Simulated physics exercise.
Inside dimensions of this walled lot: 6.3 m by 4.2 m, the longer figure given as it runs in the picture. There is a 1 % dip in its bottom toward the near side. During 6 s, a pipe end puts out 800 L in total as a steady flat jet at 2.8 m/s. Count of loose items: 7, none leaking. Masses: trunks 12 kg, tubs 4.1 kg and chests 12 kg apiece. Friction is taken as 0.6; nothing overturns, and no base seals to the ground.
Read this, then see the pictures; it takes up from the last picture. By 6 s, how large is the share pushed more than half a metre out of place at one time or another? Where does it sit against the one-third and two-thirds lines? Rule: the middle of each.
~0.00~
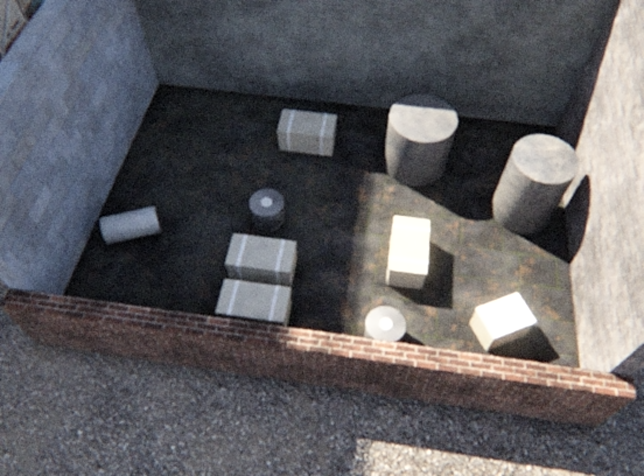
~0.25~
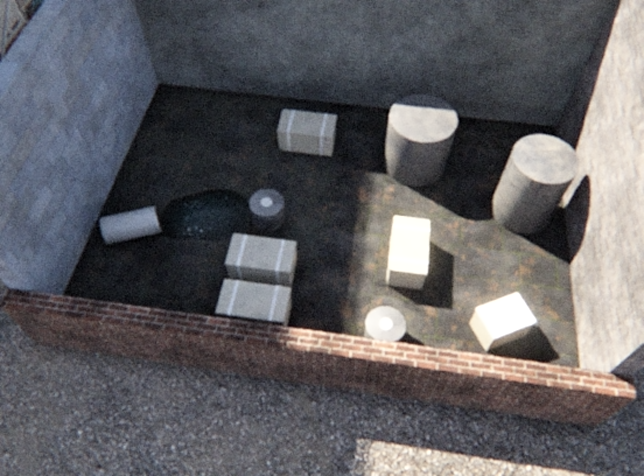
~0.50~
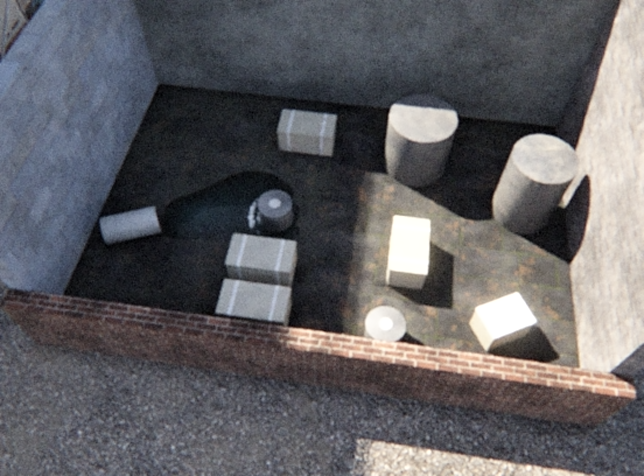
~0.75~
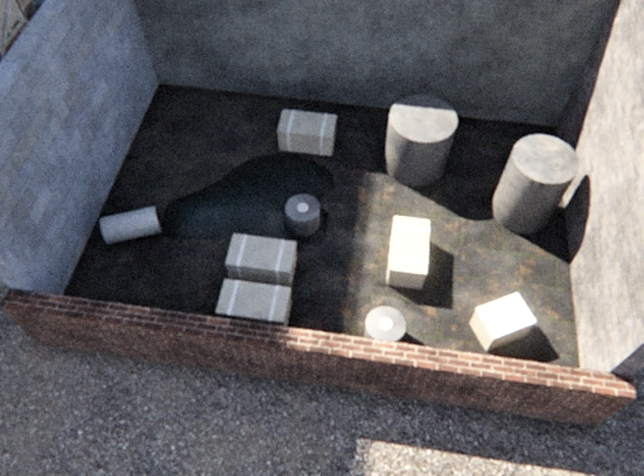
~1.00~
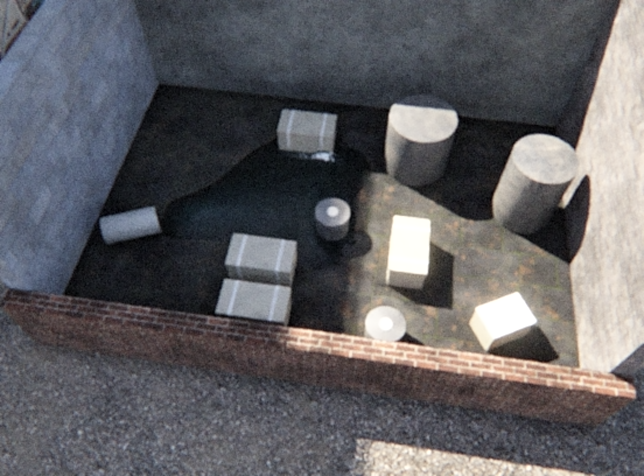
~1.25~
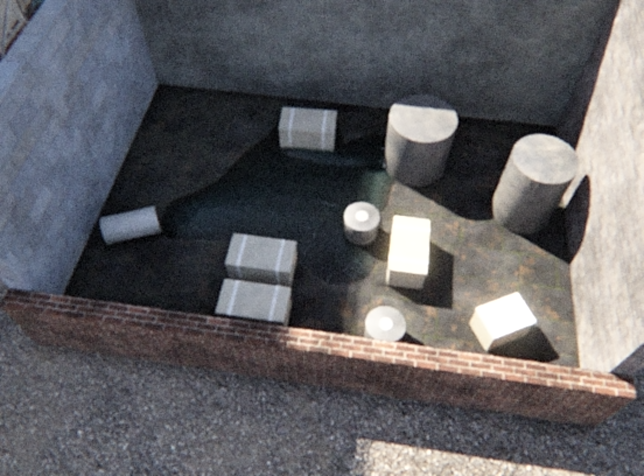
I'd say it meets one third but not two thirds.
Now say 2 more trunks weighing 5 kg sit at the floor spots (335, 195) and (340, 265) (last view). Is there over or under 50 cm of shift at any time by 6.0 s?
One by one: A bigger shift, a smaller shift.
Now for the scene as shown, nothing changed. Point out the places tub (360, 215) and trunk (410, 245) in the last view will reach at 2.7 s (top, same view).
Around (411, 216) and (438, 251).
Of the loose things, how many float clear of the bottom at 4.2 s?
Total: 1.
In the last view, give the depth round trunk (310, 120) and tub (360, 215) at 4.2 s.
About 4 and 5 cm.
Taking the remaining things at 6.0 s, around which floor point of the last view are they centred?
Close to (382, 280).
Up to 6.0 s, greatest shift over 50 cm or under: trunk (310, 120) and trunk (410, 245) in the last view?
First above it, second above it.
After 1.8 s 1 of 7 are over 50 cm from their spots; 1 afloat.
After 2.7 s 1 of 7 are over 50 cm from their spots; 1 afloat.
After 4.2 s 3 of 7 are over 50 cm from their spots; 1 afloat.
After 6.0 s 3 of 7 are over 50 cm from their spots, and 3 have been at some point; 1 afloat.
